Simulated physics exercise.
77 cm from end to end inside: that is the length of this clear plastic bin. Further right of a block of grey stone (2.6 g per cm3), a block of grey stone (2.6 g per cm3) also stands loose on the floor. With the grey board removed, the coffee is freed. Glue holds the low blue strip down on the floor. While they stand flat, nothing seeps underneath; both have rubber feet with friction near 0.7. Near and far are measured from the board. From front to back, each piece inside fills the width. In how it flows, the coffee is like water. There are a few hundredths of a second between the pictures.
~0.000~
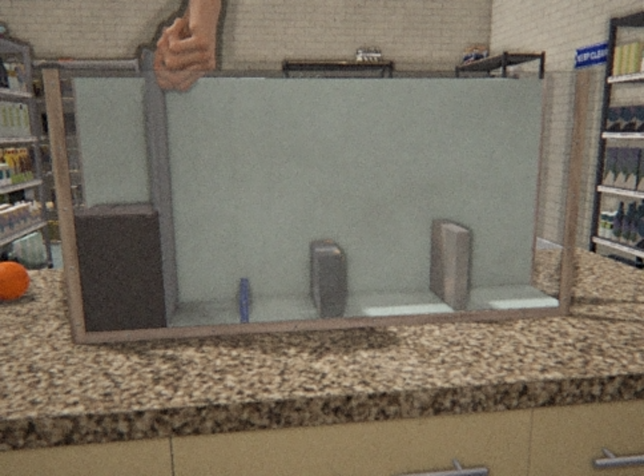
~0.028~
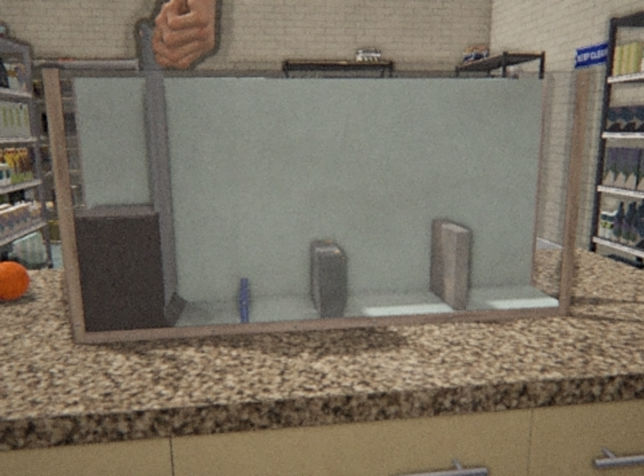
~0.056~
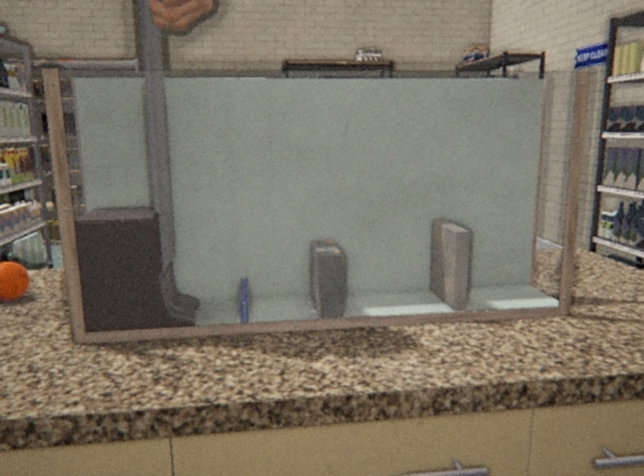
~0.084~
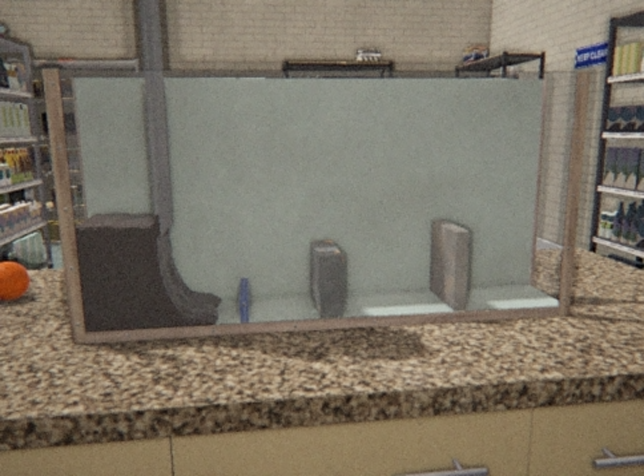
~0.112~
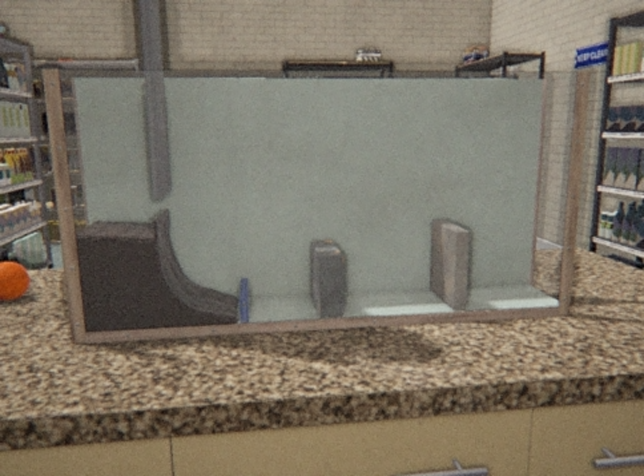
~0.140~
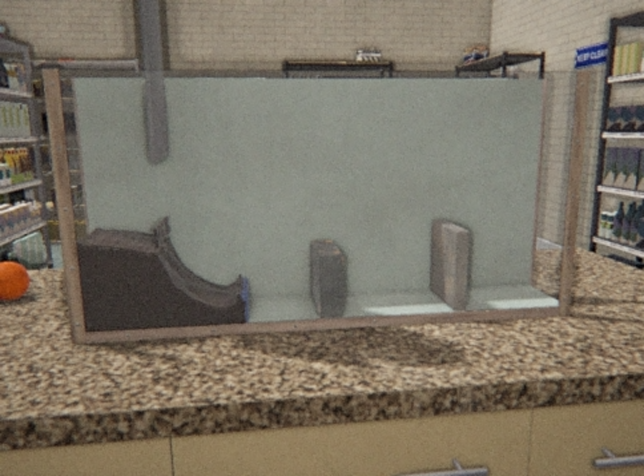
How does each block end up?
My prediction: The first block is still on its base; the second is bowled over.
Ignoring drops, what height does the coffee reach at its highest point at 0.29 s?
Roughly 22.0 cm up.
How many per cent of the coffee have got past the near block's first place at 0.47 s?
Close to 14 in a hundred.
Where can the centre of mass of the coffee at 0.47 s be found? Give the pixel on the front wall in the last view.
At about (245, 299).
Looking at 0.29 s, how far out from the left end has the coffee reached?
By then it's made it to close to 36 cm from the left end.
By 0.29 s the front has run 37 cm from the left wall, the near block is upright and the far block is upright.
By 0.47 s the near block is upright and the far block is upright.
By 0.76 s the near block is upright and the far block leans 38°.
At rest the near block is upright and the far block lies flat; 2 per cent of the coffee is past where the far block first stood.
